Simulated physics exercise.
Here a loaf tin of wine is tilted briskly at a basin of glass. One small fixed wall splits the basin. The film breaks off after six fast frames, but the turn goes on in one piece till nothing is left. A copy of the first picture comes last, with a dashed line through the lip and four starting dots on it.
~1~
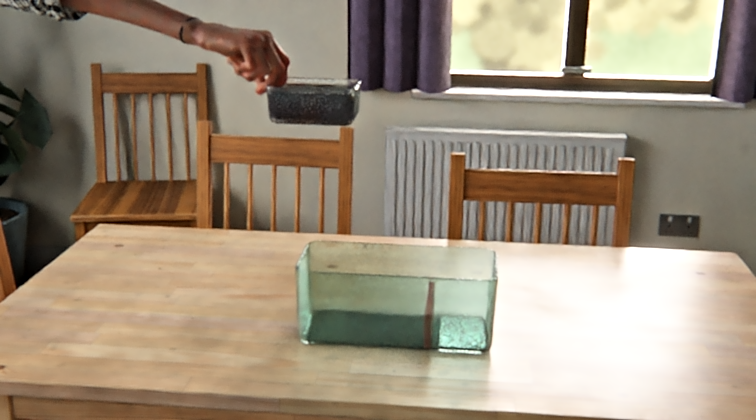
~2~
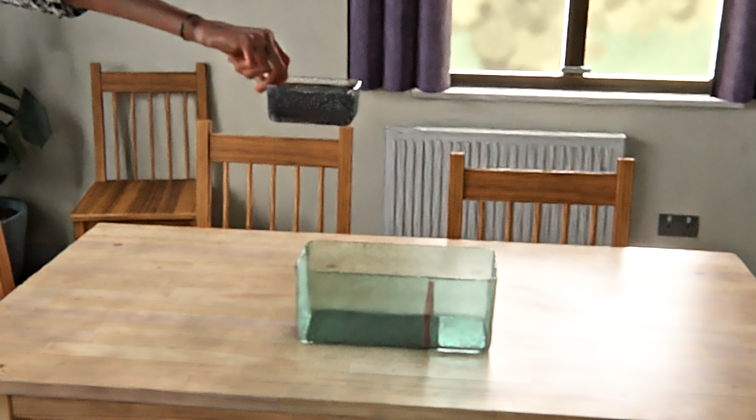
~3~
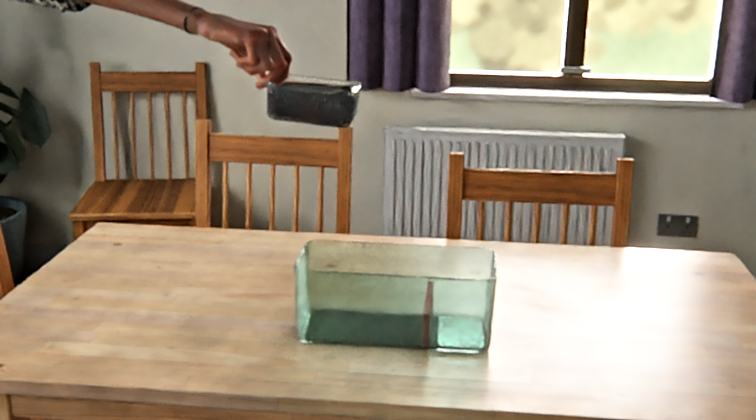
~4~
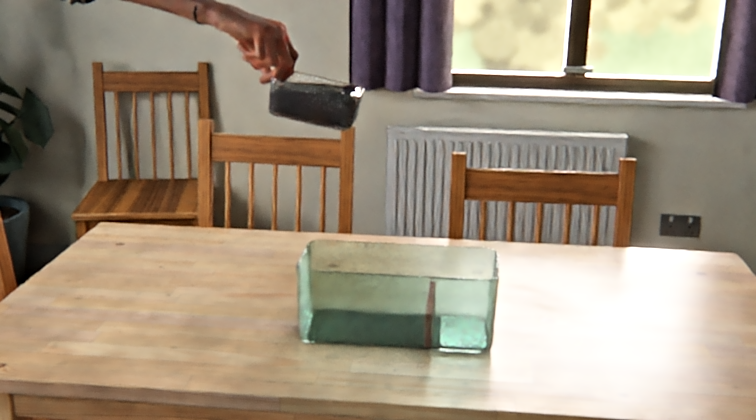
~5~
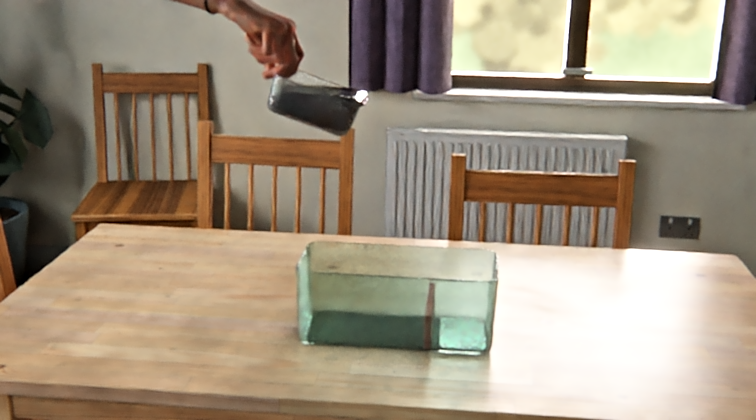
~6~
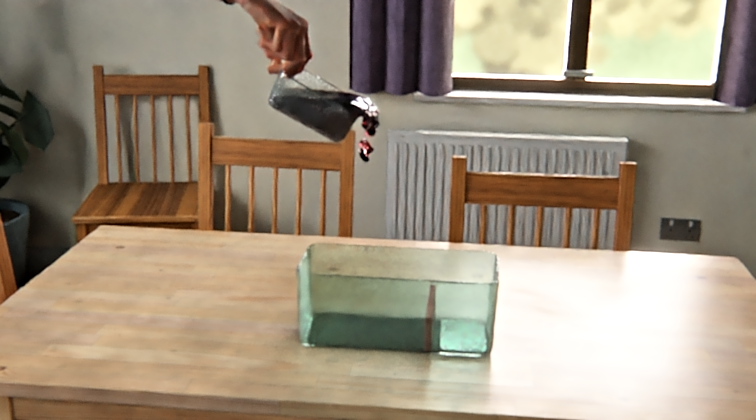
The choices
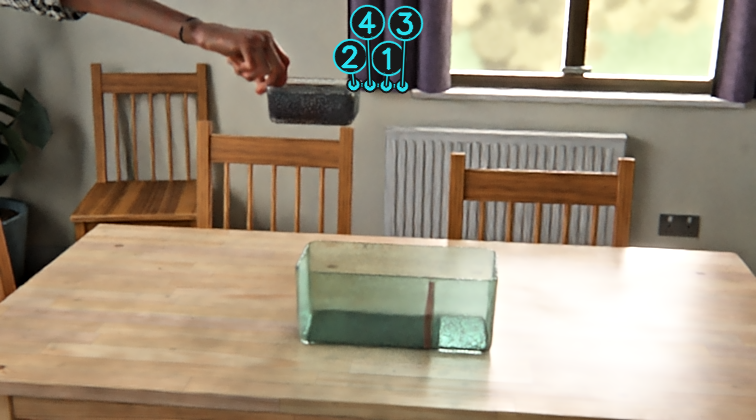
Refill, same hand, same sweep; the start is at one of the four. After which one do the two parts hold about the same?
4 is best.
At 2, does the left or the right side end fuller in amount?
More ends on the left.
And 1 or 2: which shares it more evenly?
It is 1.
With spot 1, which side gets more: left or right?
The right side.
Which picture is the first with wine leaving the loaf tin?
Picture 5.
On the marked copy, 1 at (386, 85); 2 at (353, 84); 3 at (402, 86); 4 at (370, 85).
If 1 is chosen, about 32 % ends left of the wall and 66 % right of it.
If 2 is chosen, about 94 % ends left of the wall and 4 % right of it; 3 % is lost outside.
If 3 is chosen, about 23 % ends left of the wall and 75 % right of it.
If 4 is chosen, about 54 % ends left of the wall and 43 % right of it; 3 % is lost outside.
